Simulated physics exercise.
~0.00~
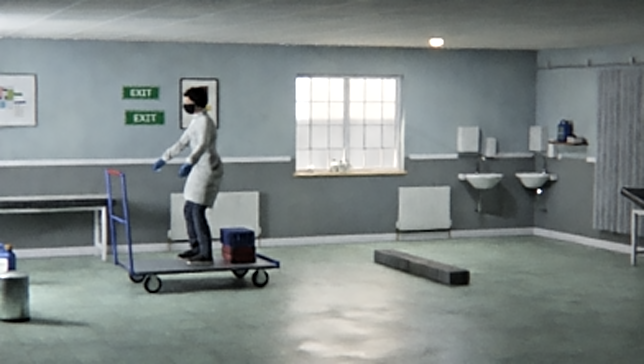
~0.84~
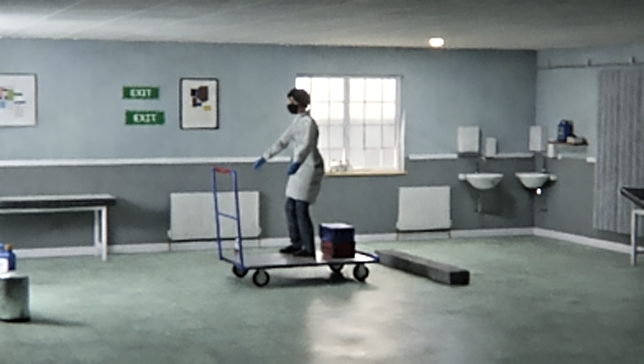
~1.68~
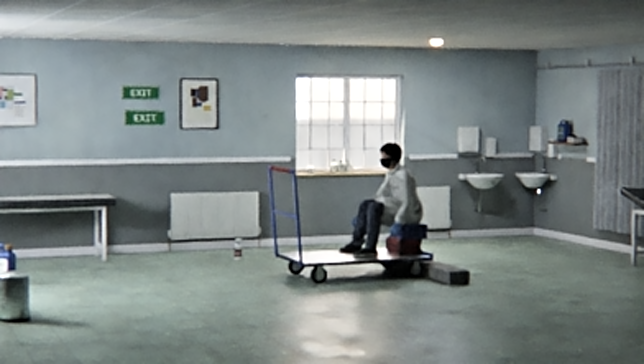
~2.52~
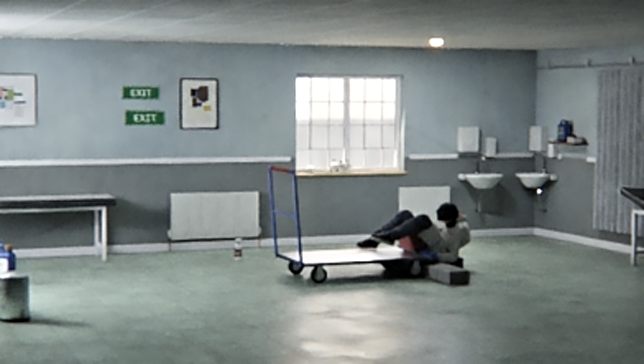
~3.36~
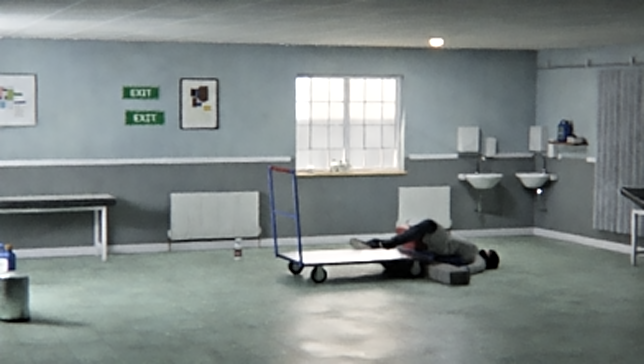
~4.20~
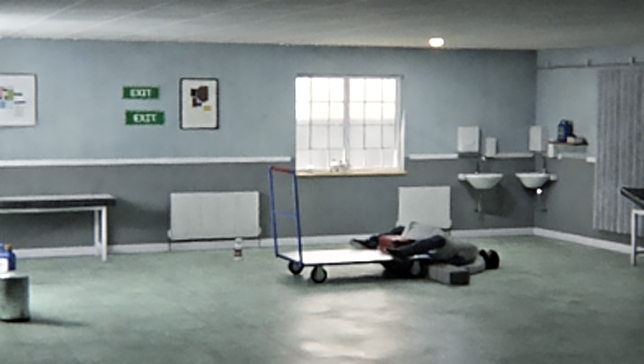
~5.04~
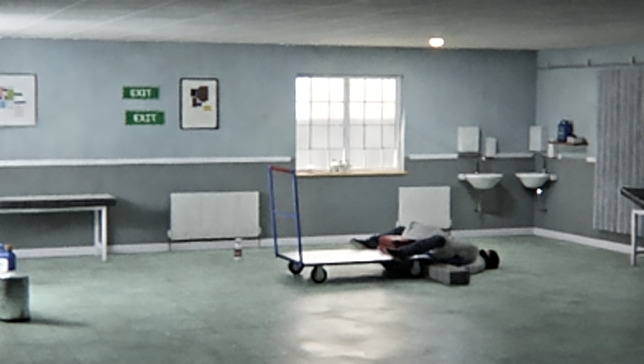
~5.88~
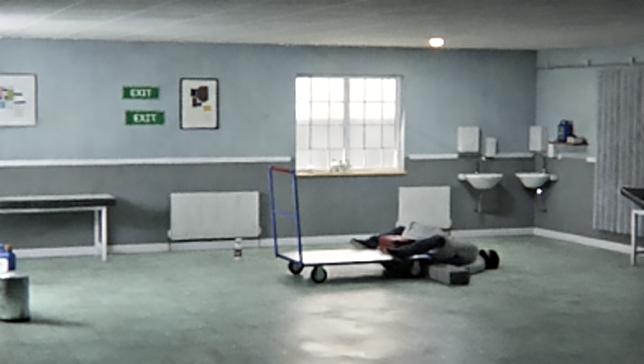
In a clinic room, a rolling trolley stops at a kerb and its masked rider topples over the front.
